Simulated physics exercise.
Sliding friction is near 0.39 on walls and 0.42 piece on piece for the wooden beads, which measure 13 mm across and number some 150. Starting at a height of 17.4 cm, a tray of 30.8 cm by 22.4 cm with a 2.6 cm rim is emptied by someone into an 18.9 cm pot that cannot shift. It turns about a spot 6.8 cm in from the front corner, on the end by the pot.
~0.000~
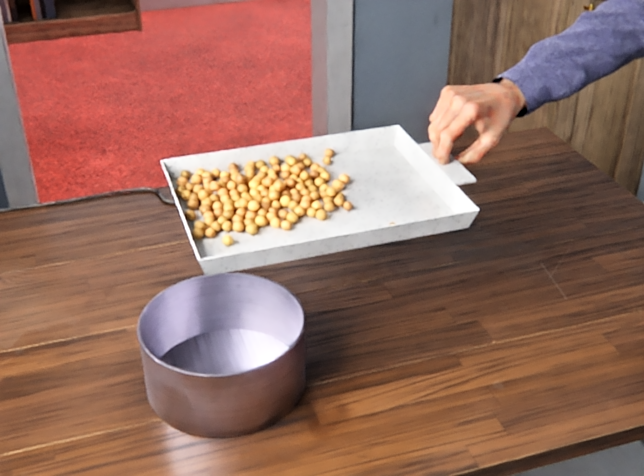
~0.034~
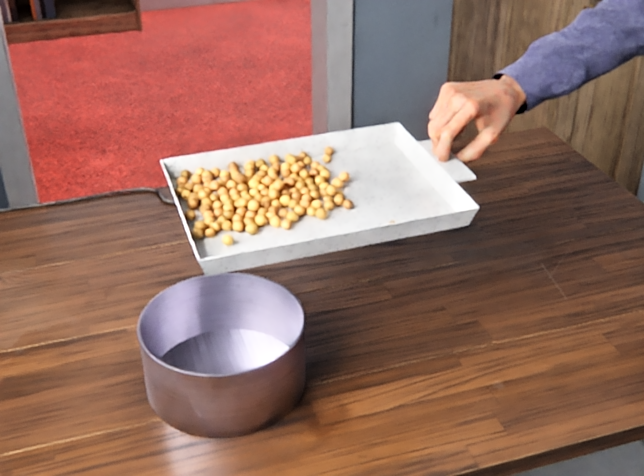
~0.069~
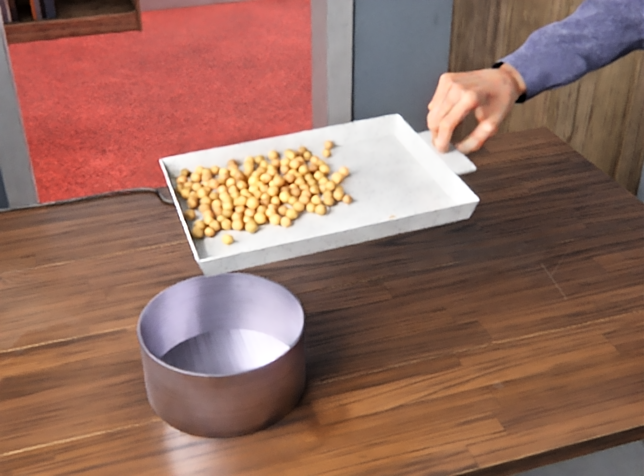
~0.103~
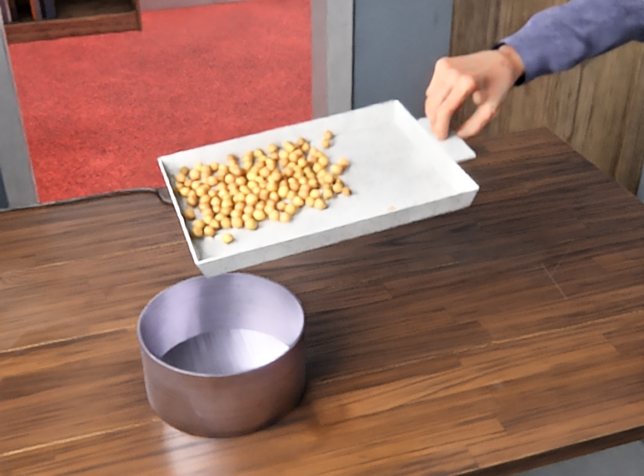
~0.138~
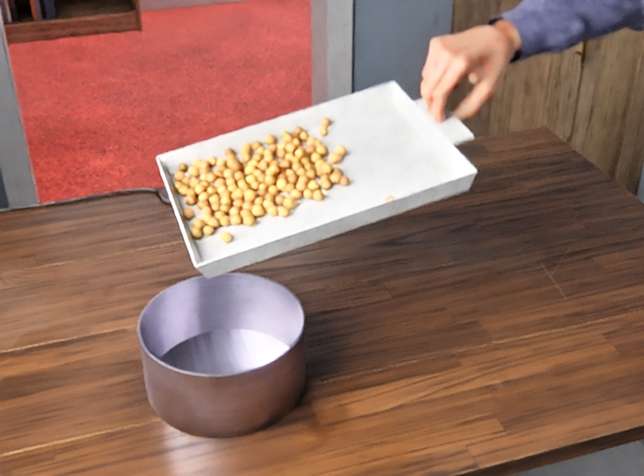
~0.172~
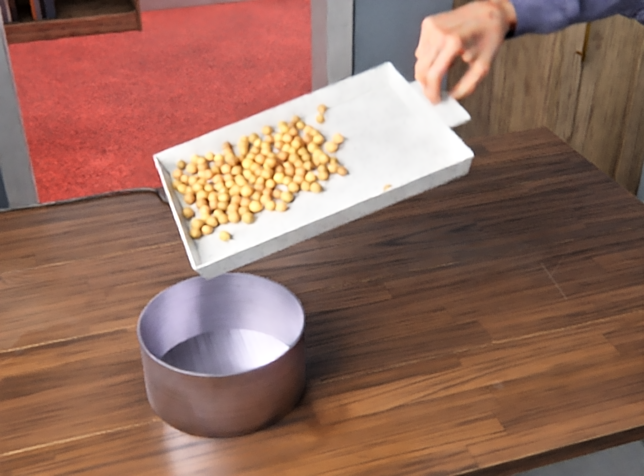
On a dark wooden tabletop in a room with red carpet beyond, seen from slightly above by a still camera, a scene is laid out. A white rectangular tray holds many small, round tan pieces toward its left side, with a purplish-grey pot below at left and a blue-sleeved hand gripping its right end. The hand raises that end, gradually then faster, tilting the tray down leftward while the pieces stay clustered.
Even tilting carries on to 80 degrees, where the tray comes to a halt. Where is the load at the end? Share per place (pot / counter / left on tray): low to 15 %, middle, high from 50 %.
Shares - pot: High, counter: Middle, tray: Low.
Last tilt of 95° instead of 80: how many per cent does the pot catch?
In that case, near 55 percent.
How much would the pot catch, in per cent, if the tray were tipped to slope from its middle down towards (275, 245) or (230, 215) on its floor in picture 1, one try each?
About 95 per cent on the first try and 20 per cent on the second.
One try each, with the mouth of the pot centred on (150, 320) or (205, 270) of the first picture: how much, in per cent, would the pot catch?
90 and 5 %.
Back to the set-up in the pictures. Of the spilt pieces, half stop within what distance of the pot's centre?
Distance: Roughly 22 cm.
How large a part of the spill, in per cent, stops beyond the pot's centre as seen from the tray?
Share past the middle: Roughly 100 percent.
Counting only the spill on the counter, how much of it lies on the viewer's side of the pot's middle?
Roughly 50 per cent.
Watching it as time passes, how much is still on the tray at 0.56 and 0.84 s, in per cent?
About 100, 25.
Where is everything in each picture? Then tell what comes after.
In the first frame, tray tilt 0 degrees, front corners at (205, 255) and (470, 207); middle of the pieces at (266, 194); pot at (222, 320).
In the second frame, tray tilt 1 degrees, front corners at (205, 255) and (470, 205); middle of the pieces at (266, 193).
In the third frame, tray tilt 3 degrees, front corners at (204, 256) and (470, 198); middle of the pieces at (265, 190).
In the fourth frame, tray tilt 6 degrees, front corners at (203, 257) and (469, 186), lowest corner left front; middle of the pieces at (264, 186).
In the fifth frame, tray tilt 11 degrees, front corners at (201, 259) and (467, 170), lowest corner left front; middle of the pieces at (263, 179).
In the sixth frame, tray tilt 16 degrees, front corners at (200, 262) and (464, 154), lowest corner left front; middle of the pieces at (260, 173); pot at (222, 320). Its pace works out near 140 degrees a second.
After 0.41 s, tilt 49 degrees; the tray holds 100 %, the pot 0 %.
After 0.56 s, tilt 70 degrees; the tray holds 100 %, the pot 0 %.
Then, at 0.84 s, tilt 80 degrees; the tray holds 25 %, the pot 25 %.
By 2.6 s all is still; pot 60 %, counter 40 %, tray 0 %.
